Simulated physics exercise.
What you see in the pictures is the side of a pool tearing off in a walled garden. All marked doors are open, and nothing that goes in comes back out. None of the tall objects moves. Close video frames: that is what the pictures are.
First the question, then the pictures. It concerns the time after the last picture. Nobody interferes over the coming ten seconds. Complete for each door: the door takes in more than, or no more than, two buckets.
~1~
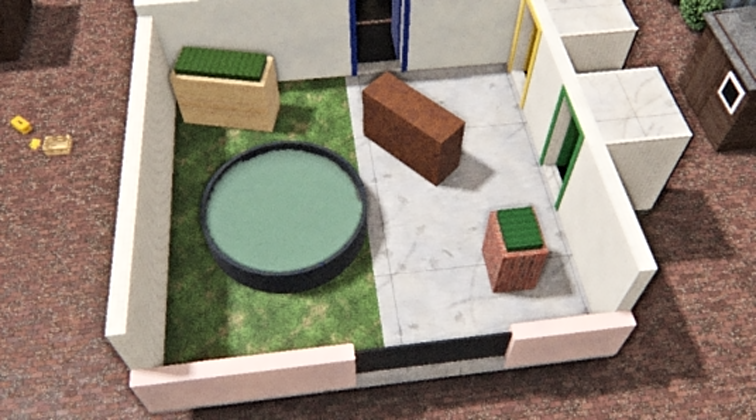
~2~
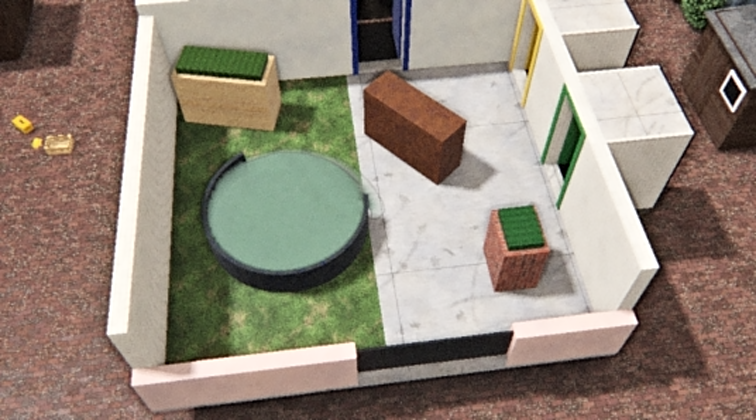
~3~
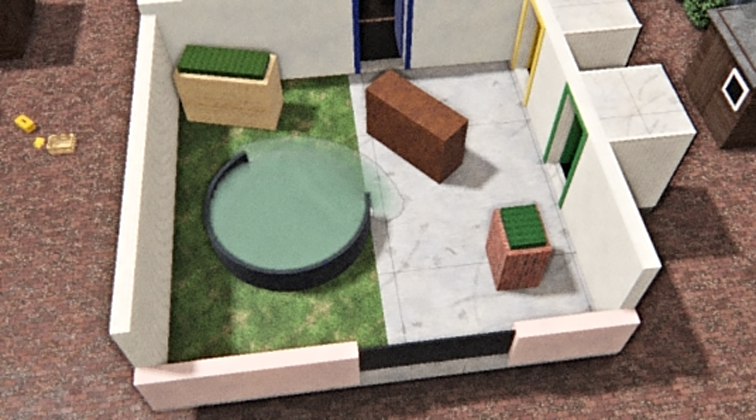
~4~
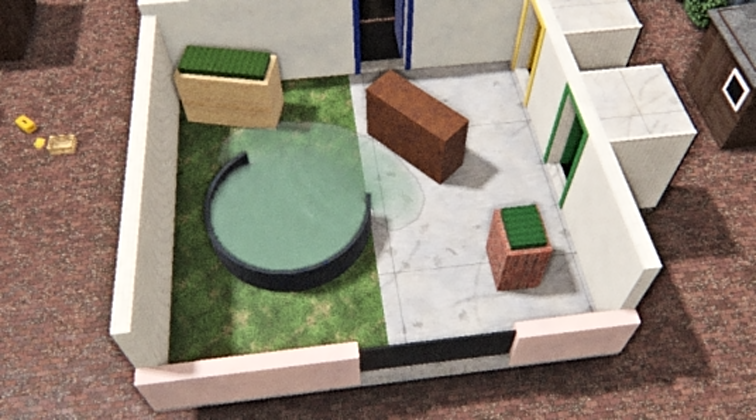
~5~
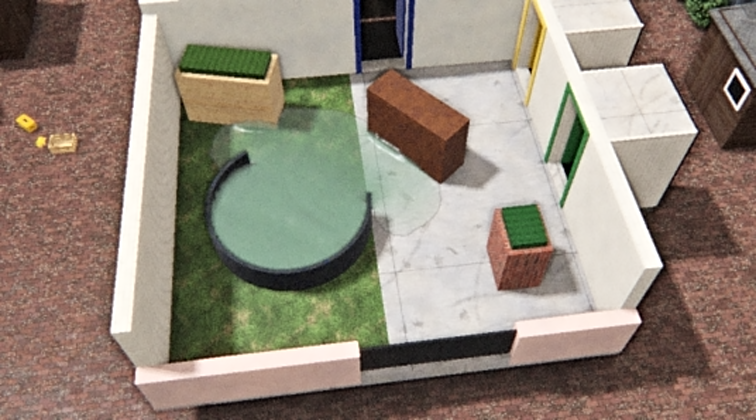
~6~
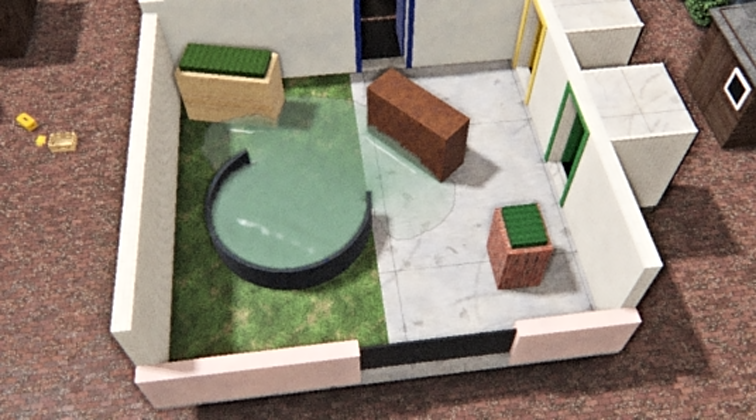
Completed: The yellow door takes in more than two buckets; the green door takes in more than two buckets; the blue door takes in more than two buckets.
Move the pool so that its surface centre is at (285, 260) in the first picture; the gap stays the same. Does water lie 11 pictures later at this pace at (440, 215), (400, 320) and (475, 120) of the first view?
In order, the three spots end up waterlogged, untouched and untouched.
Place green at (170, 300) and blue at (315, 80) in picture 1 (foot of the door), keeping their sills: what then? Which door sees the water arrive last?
That would be the door marked green.
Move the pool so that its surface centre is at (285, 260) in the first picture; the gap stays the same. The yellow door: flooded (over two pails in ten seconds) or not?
Yellow: Above.
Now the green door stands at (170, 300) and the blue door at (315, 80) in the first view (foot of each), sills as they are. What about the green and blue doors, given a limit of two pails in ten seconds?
As it turns out, the green door keeps clear but the blue door spills past.
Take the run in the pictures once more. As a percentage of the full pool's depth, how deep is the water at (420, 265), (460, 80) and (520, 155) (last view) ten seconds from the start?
10, 14 and 14 per cent, roughly.
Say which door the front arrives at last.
Answer: The yellow door.
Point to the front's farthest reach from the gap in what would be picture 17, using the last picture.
My pick would be pixel (577, 253).
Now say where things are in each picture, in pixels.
Still water in the round pool at (285, 206), in the first picture.
Water pours out on the round pool's far side and has run to a hidden place, in the second picture.
Water pours out on the round pool's far side and has run to (398, 210), in the third picture.
Water pours out on the round pool's far side and has run to (416, 211), in the fourth picture.
Water pours out on the round pool's far side and has run to (433, 209), in the fifth picture.
Water pours out on the round pool's far side and has run to (447, 206), in the sixth picture.
A moment on, water covers 30 % of the floor; the yellow door not reached, the green door not reached, the blue door wet at the sill, nothing in.
Next, water covers 45 % of the floor; the yellow door not reached, the green door wet at the sill, nothing in, the blue door under two buckets in.
Then, water covers 70 % of the floor; the yellow door under two buckets in, the green door under two buckets in, the blue door over two buckets in.
Later, water covers 90 % of the floor; the yellow door far over two buckets in, the green door over two buckets in, the blue door far over two buckets in.
In the end, water covers 100 % of the floor; the yellow door far over two buckets in, the green door over two buckets in, the blue door far over two buckets in.
